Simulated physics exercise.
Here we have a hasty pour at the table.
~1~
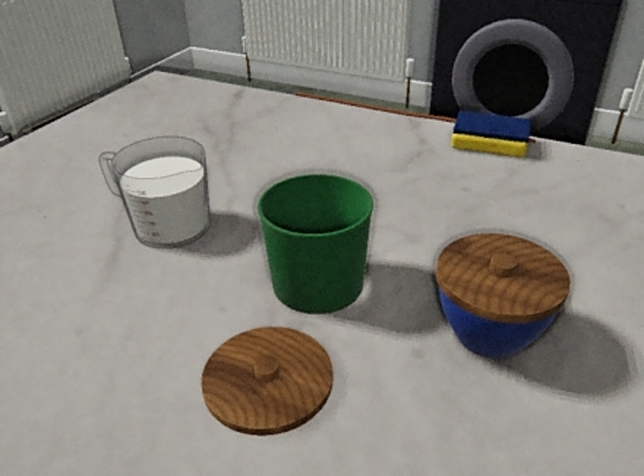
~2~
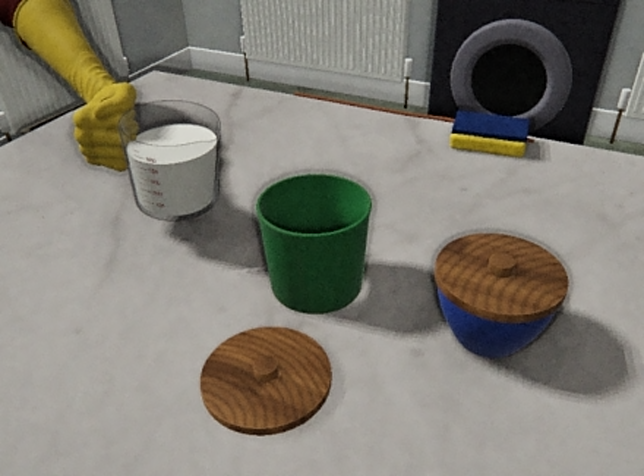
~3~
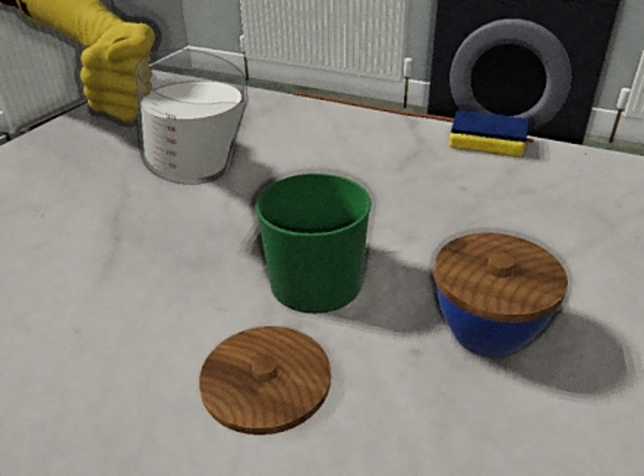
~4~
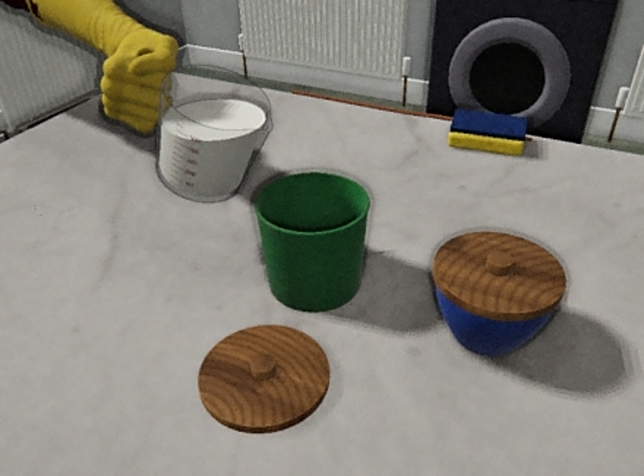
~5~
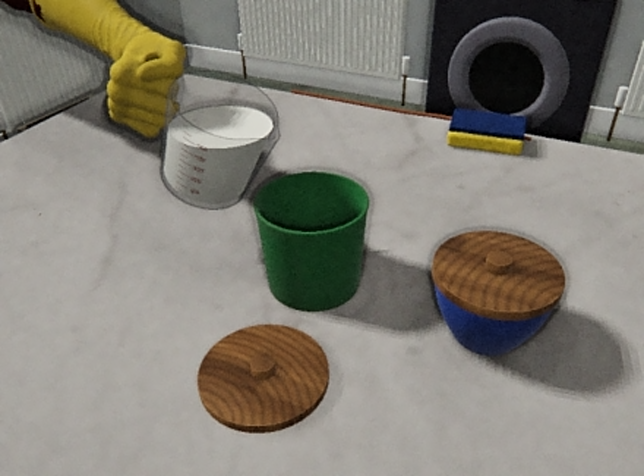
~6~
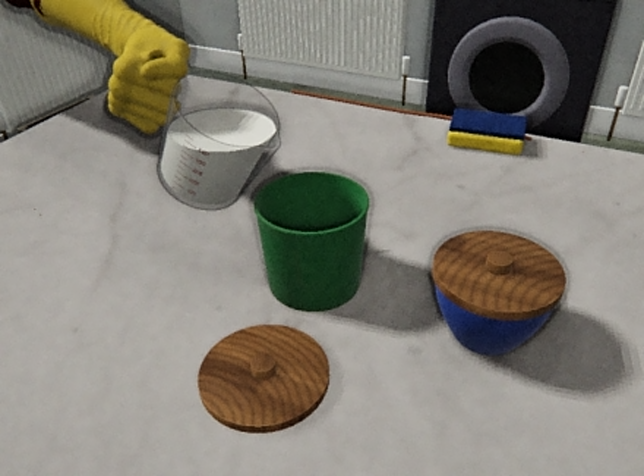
A yellow-gloved hand took hold of the clear measuring jug of white contents, lifted it to the right toward the open green tub, and tilted it, while the lidded blue cup stayed still.
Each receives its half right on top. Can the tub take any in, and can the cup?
The tub fills up; the cup lets it run off outside.
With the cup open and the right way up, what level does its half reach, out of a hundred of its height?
Close to 65 %.
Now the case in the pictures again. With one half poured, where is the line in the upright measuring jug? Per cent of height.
I make it 35 per cent.
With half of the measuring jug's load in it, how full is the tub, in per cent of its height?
Some 30 per cent.
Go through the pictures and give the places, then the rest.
The first frame shows before the pour; measuring jug (165, 190) about three quarters full; tub (317, 246) open; cup (493, 311) with its lid on.
In the second frame, the measuring jug is on its way; measuring jug about three quarters full, surface at (172, 144); tub (315, 246) open.
The third frame shows tilting; measuring jug (190, 116) about three quarters full; cup (491, 310) with its lid on.
The fourth frame shows no stream yet; measuring jug (209, 134) tipped 20° with all of its load; tub (314, 244) open.
The fifth frame shows still nothing leaves it; measuring jug (215, 140) tipped 25° with all of its load; cup (489, 308) with its lid on.
The sixth frame shows on the point of pouring; measuring jug (215, 142) tipped 30° with all of its load; tub (313, 244) open; cup (489, 308) with its lid on.
A moment on, the milk goes into the tub.
Further on, it hits the lid of the cup and runs off.
When it is over, the tub has its share inside; the cup is empty, in a puddle.
